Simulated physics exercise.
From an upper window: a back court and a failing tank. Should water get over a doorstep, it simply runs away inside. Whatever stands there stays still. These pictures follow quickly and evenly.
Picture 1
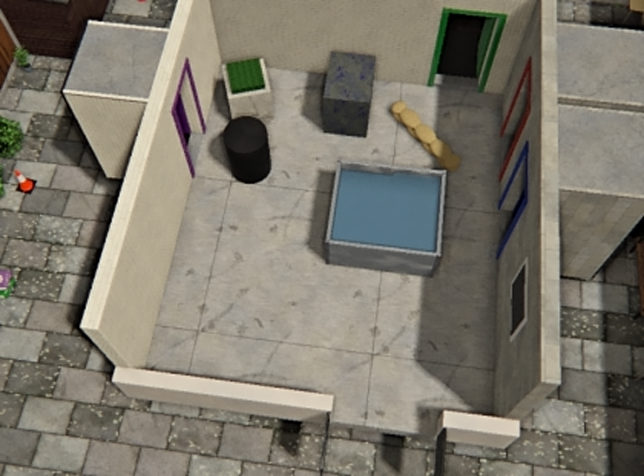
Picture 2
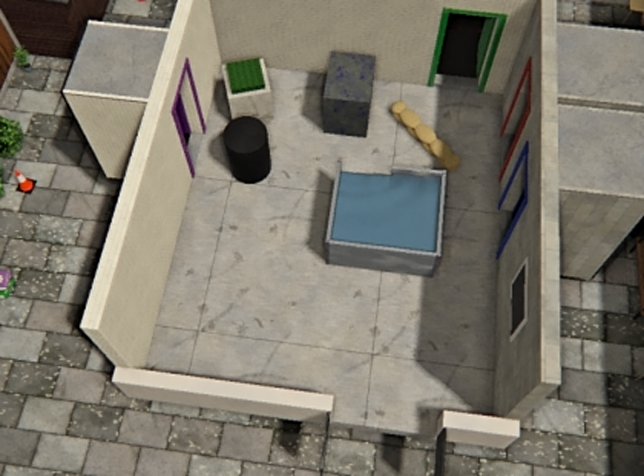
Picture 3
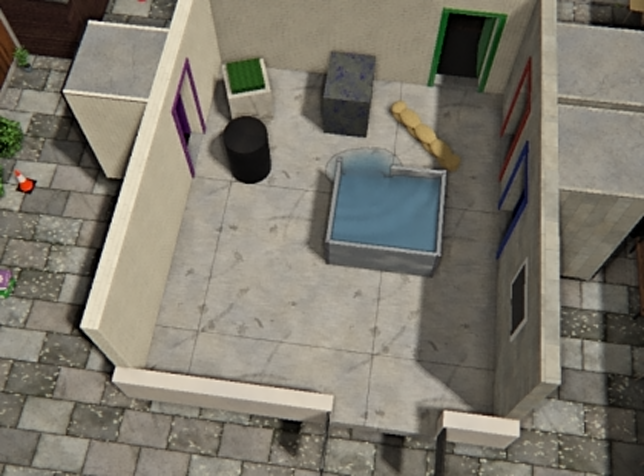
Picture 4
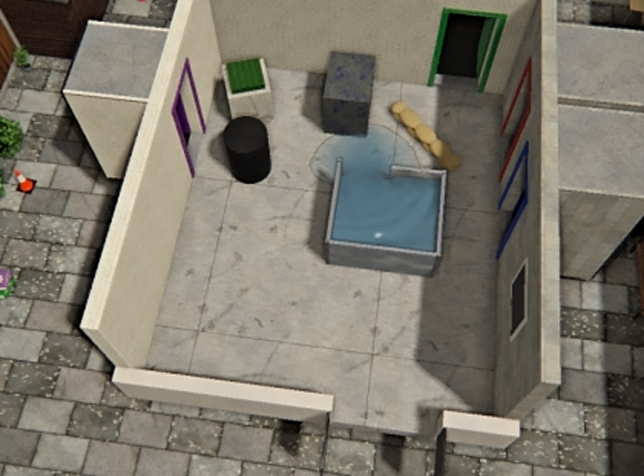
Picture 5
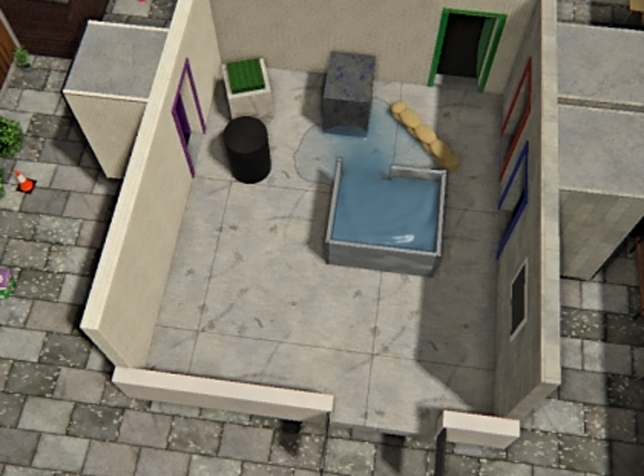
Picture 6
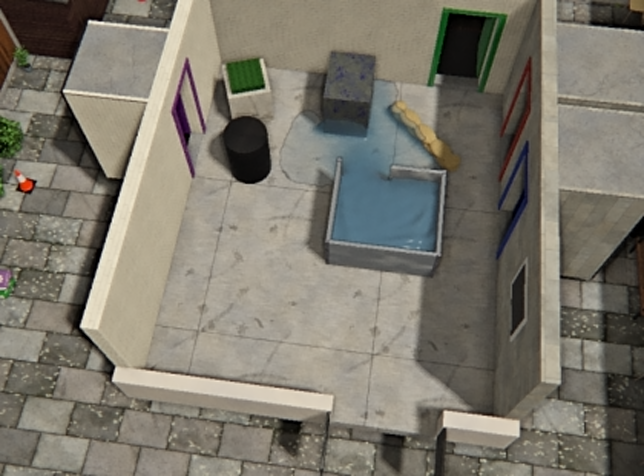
A square tank of blue water stood still in a walled court, then its far side opened and water poured out, spreading across the pale floor around the grey block and the tan piece nearby.
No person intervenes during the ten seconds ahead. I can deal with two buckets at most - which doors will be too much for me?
Here is how it goes: The blue door will be too much; the red door will be manageable; the purple door will be too much; the green door will be manageable.
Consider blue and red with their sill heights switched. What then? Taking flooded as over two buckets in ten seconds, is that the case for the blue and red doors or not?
My guess: The blue door remains short while the red door crosses the line.
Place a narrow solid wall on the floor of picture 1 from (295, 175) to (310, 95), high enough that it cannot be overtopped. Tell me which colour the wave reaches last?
The purple-painted one.
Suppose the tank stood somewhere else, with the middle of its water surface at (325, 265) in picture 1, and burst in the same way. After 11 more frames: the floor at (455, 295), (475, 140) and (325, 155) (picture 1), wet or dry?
Spot one is not touched, spot two is not touched, spot three is touched.
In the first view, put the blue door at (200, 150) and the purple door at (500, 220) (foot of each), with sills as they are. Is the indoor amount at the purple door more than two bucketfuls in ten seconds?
Answer: Purple is flooded.
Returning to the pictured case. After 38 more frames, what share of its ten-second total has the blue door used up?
Near 65 per cent, give or take.
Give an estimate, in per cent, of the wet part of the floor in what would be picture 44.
Some 70 per cent.
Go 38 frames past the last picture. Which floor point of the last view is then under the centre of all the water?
(358, 183).
A moment on, water covers 20 % of the floor; the blue door not reached, the red door not reached, the purple door not reached, the green door wet at the sill, nothing in.
Next, water covers 35 % of the floor; the blue door not reached, the red door not reached, the purple door over two buckets in, the green door wet at the sill, nothing in.
Then, water covers 45 % of the floor; the blue door under two buckets in, the red door wet at the sill, nothing in, the purple door far over two buckets in, the green door wet at the sill, nothing in.
Later, water covers 70 % of the floor; the blue door far over two buckets in, the red door wet at the sill, nothing in, the purple door far over two buckets in, the green door wet at the sill, nothing in.
In the end, water covers 95 % of the floor; the blue door far over two buckets in, the red door wet at the sill, nothing in, the purple door far over two buckets in, the green door wet at the sill, nothing in.
